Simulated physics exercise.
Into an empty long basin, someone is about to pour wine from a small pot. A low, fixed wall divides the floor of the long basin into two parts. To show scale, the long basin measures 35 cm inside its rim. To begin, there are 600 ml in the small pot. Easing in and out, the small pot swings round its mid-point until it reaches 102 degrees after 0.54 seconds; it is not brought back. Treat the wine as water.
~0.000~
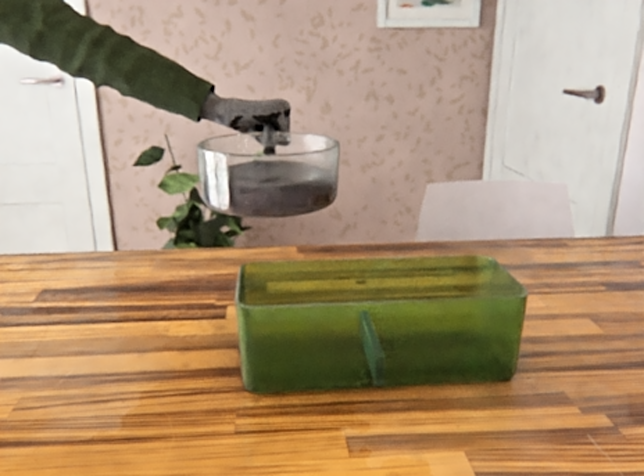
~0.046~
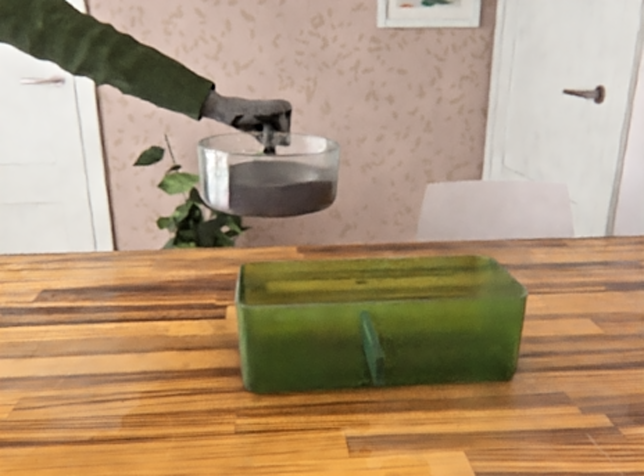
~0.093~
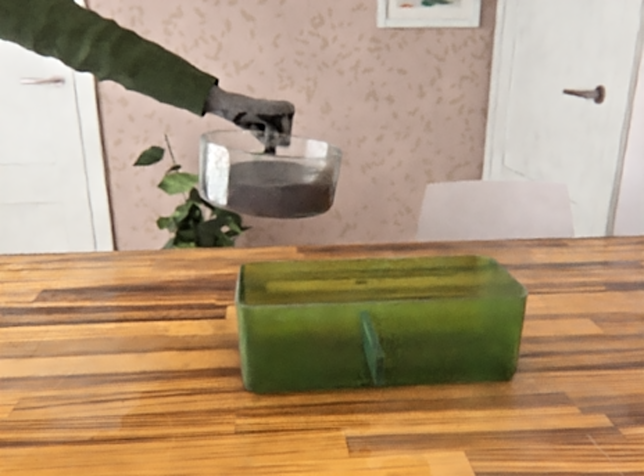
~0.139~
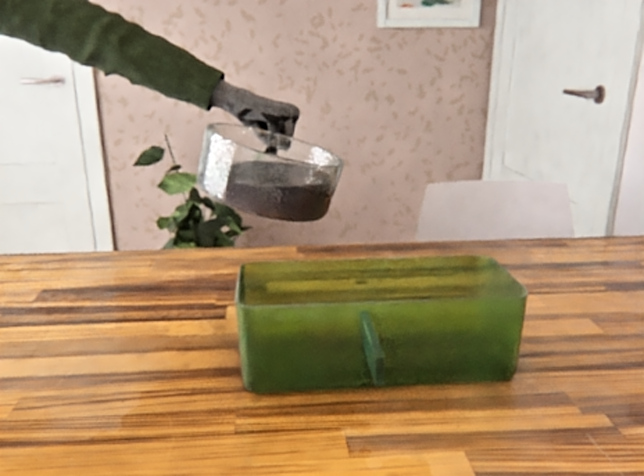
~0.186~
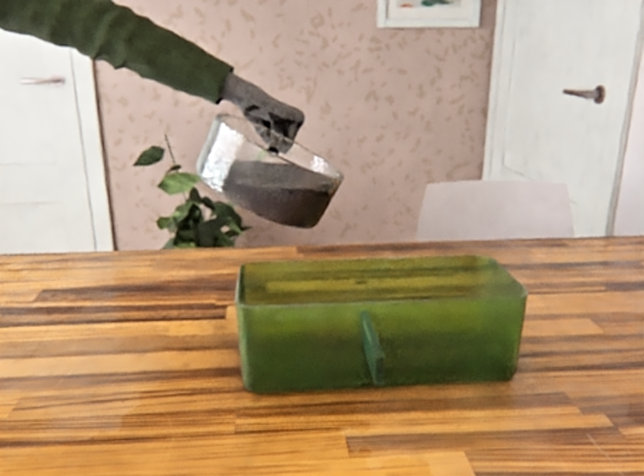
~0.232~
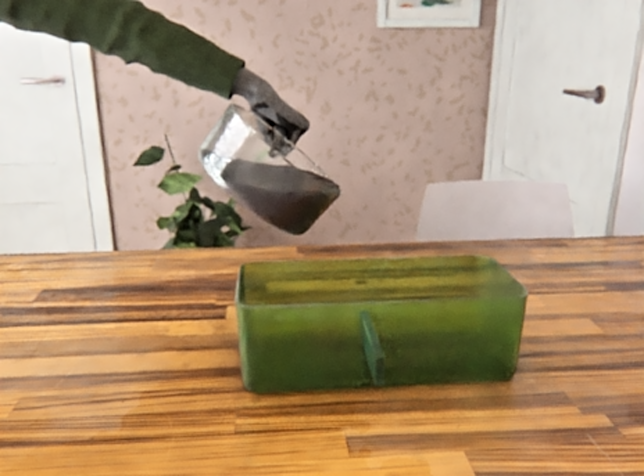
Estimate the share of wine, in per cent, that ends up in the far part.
About 28 per cent.
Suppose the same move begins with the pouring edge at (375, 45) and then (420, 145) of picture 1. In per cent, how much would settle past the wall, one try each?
Respectively about 80 and 85 percent.
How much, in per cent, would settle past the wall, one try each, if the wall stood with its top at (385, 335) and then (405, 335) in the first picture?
The first try gives 15 percent and the second 20 percent.
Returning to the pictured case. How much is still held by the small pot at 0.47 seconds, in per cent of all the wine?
Still held: Roughly 18 % of the total.
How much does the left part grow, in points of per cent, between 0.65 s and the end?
Roughly 7 percent.
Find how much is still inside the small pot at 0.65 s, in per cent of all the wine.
Around 6 percent of it.
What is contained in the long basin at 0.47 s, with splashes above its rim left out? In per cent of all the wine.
Close to 36 in a hundred.
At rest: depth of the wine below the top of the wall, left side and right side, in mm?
Some 18 mm on the left and 30 mm on the right.
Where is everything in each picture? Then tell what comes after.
In the first picture, it leans 0°; its right rim is at (338, 144); the wine meets the walls at (204, 174) and (335, 172); the long basin's rim runs from (239, 285) to (509, 275); the wall's top is at (371, 333).
In the second picture, it leans 2°; its right rim is at (339, 146); the wine meets the walls at (204, 173) and (334, 172).
In the third picture, it leans 7°; its right rim is at (340, 152); the wine meets the walls at (203, 171) and (334, 174).
In the fourth picture, it leans 16°; its right rim is at (342, 163); the wine meets the walls at (202, 168) and (334, 177).
In the fifth picture, it leans 27°; its right rim is at (342, 177); the wine meets the walls at (200, 162) and (336, 180).
In the sixth picture, it leans 40°; its right rim is at (338, 192); the wine meets the walls at (203, 153) and (338, 182).
After 0.47 s the tilt is 98° and 18 per cent is still to pour, 25 is left of the wall and 12 right of it.
After 0.65 s the tilt is 102° and 6 per cent is still to pour, 63 is left of the wall and 27 right of it.
After 0.84 s the tilt is 102° and 1 per cent is still to pour, 66 is left of the wall and 27 right of it.
After 1.04 s the tilt is 102° and 0 per cent is still to pour, 69 is left of the wall and 28 right of it.
In the end 69 per cent lies left of the wall, 28 right of it and 3 outside.
